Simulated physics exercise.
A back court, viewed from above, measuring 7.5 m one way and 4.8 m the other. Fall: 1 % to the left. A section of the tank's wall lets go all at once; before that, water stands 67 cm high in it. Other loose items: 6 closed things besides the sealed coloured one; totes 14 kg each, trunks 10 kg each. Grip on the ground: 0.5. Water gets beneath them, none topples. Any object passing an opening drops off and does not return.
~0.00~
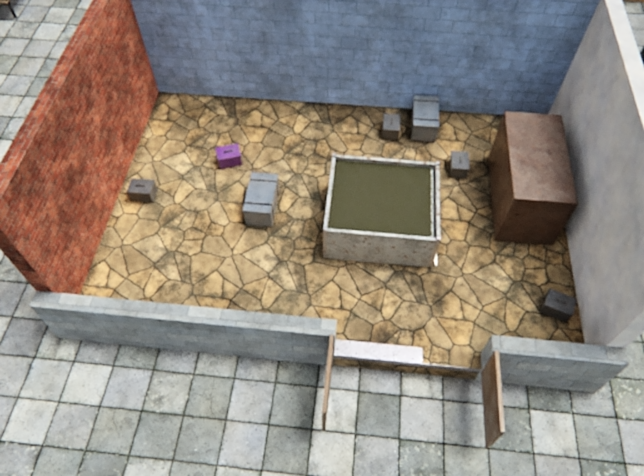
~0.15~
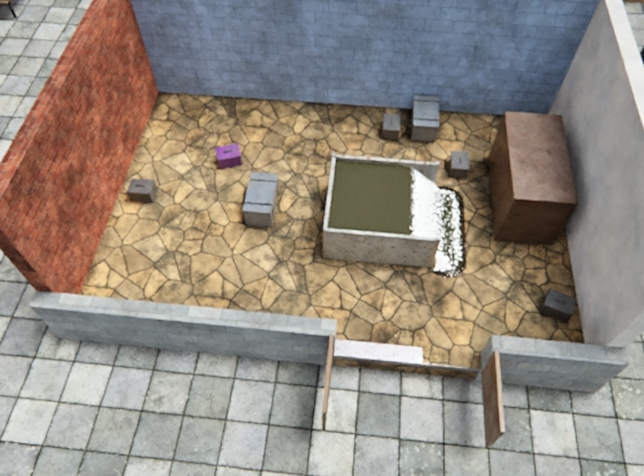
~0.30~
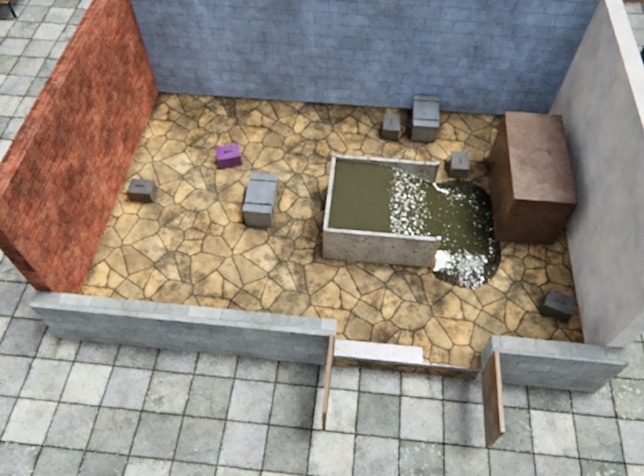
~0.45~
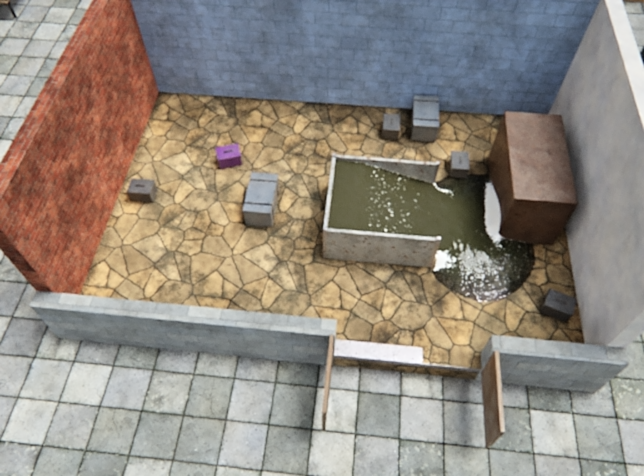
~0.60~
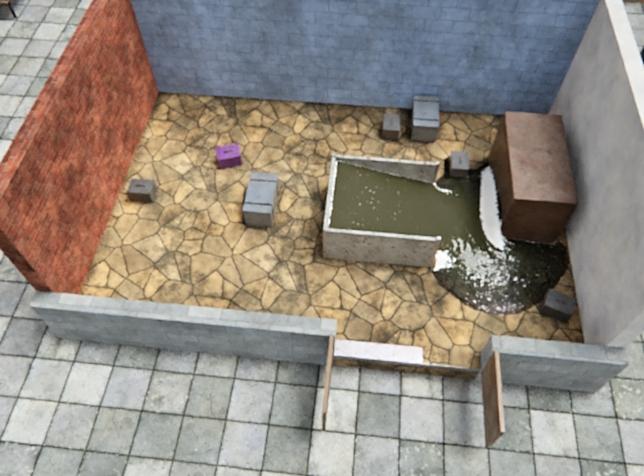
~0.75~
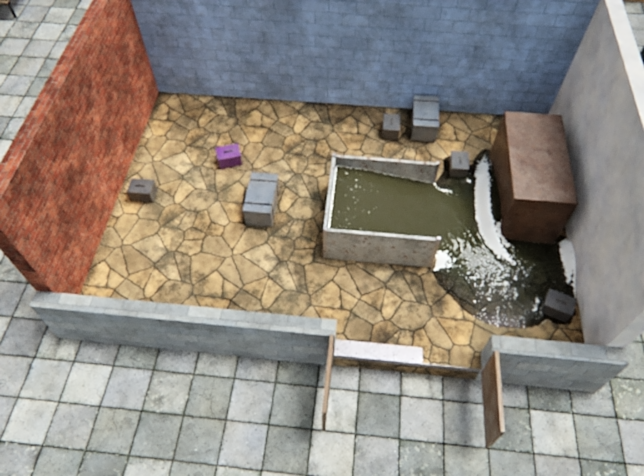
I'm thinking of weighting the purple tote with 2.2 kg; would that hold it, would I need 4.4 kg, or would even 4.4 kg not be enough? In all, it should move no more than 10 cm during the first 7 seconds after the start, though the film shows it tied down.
The lighter one drifts, the heavier stays.
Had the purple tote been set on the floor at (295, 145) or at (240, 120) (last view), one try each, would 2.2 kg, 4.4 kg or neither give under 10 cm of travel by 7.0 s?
One by one: No mass suffices; no mass suffices.
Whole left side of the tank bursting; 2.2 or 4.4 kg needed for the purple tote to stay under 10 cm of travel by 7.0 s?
Then neither mass suffices.
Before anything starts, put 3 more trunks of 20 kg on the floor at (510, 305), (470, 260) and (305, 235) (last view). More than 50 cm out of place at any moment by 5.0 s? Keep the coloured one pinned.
Going through them in turn, the answers are too far, too far and not too far.
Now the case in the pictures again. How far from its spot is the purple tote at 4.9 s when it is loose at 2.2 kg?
Around 10 centimetres out of place.
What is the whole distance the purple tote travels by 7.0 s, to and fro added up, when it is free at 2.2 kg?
It covers about 60 cm altogether.
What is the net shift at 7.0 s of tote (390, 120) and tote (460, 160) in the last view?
Net distance: First 30 cm, second 80 cm.
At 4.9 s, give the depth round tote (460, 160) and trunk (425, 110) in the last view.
Roughly 6 and 7 cm.
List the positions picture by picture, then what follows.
The first picture shows the purple tote at (228, 152), on the bottom; 2.3 m2 under water; 0 of 7 have shifted.
The second picture shows the purple tote at (228, 152) rests on the ground; 3.2 m2 under water; 0 of 7 have shifted.
The third picture shows the purple tote at (228, 152), on the bottom; 4.2 m2 under water; 0 of 7 have shifted.
The fourth picture shows the purple tote at (228, 152) rests on the ground; water covers 5.0 m2; 0 of 7 have shifted.
The fifth picture shows the purple tote at (228, 152), on the bottom; 5.8 m2 under water; 0 of 7 have shifted.
The sixth picture shows the purple tote at (228, 152) rests on the ground; 6.4 m2 under water; 0 of 7 have shifted.
After 1.4 s the purple tote would be 0 cm from its start with 2.2 kg and 0 cm from its start with 4.4 kg; 0 cm of water round it then.
After 3.1 s the purple tote would be 0 cm from its start with 2.2 kg and 0 cm from its start with 4.4 kg; 0 cm of water round it then.
After 4.9 s the purple tote would be 10 cm from its start with 2.2 kg and 0 cm from its start with 4.4 kg; 2 cm of water round it then.
After 7.0 s the purple tote would be 58 cm from its start with 2.2 kg and 1 cm from its start with 4.4 kg; 3 cm of water round it then.
